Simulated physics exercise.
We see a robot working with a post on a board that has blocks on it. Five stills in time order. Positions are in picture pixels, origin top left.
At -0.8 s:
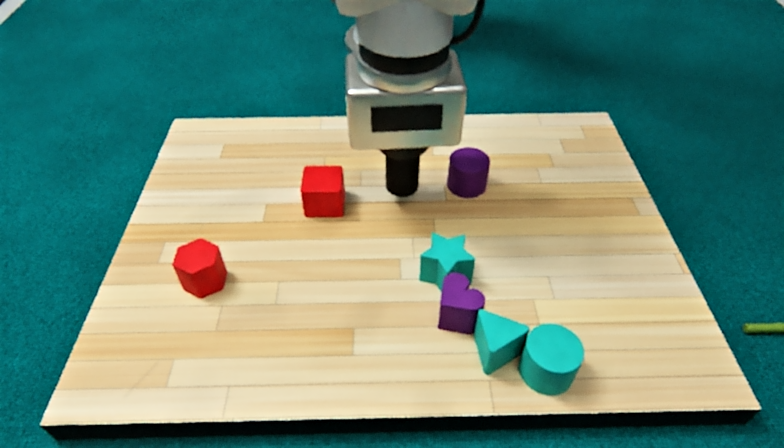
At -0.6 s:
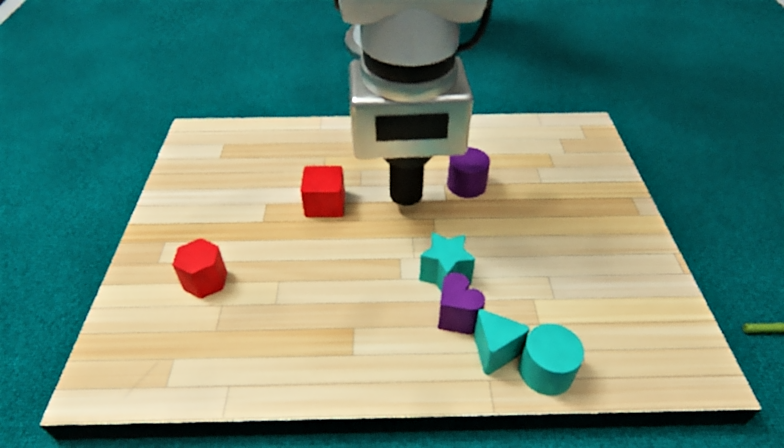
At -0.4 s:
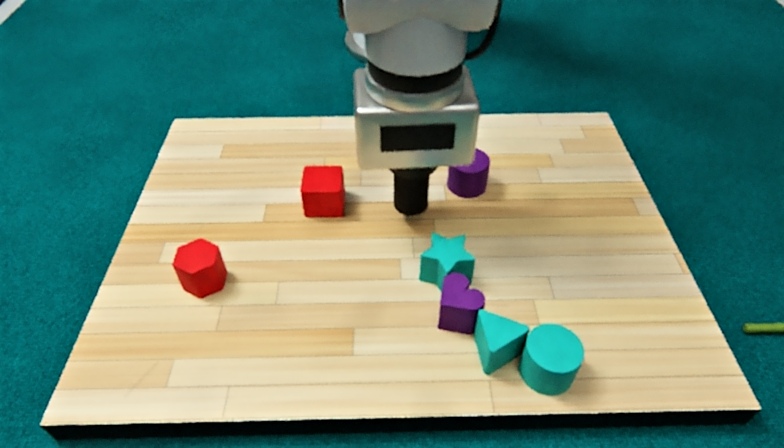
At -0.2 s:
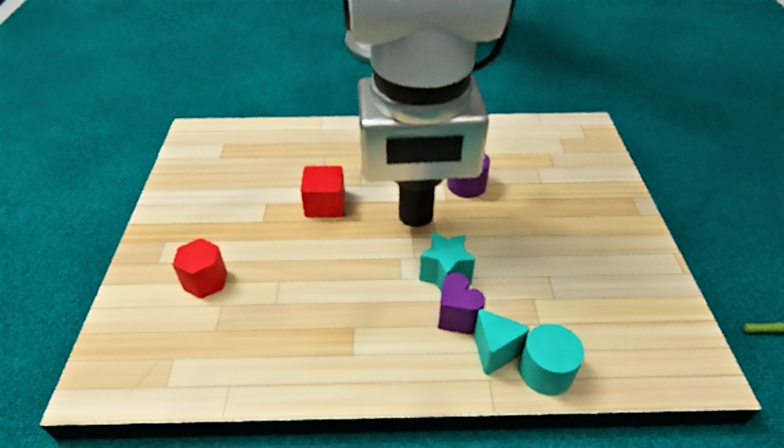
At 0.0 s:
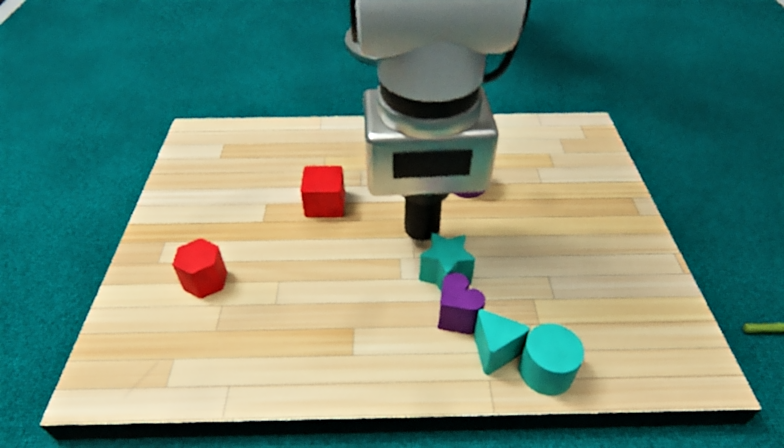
In this clip, a robot arm with a dark post moves slowly toward the viewer and slightly right over a wooden board, nearing a turquoise star, while the red, purple and turquoise blocks all stay still.
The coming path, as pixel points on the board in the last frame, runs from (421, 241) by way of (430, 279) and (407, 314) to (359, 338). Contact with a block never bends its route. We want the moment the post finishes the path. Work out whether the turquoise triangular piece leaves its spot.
Once the post is done, the turquoise triangular piece is in a new spot.
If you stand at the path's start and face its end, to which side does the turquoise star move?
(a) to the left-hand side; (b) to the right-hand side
Correct choice: A.
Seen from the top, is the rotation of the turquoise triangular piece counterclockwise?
Yes
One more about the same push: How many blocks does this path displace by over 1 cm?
The count will be 3 or more.
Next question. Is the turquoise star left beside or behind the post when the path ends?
Yes, I think so.
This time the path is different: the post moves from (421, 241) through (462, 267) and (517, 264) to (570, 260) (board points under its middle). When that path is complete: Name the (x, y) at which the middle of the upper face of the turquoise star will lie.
That would be at about pixel (462, 276).
On the path given first. One third of the way, post (431, 267); turquoise star (447, 292), turned 25° clockwise; purple heart-shaped block (466, 323), turned 50° anticlockwise; turquoise triangular piece (509, 343), turned 45° anticlockwise.
Two thirds of the way, post (406, 303); turquoise star (434, 328); purple heart-shaped block (467, 356), turned 70° anticlockwise; turquoise triangular piece (511, 356), turned 85° anticlockwise.
At the end, post (358, 326); turquoise star (427, 330), turned 20° anticlockwise; purple heart-shaped block (468, 356), turned 70° anticlockwise; turquoise triangular piece (511, 356), turned 85° anticlockwise.
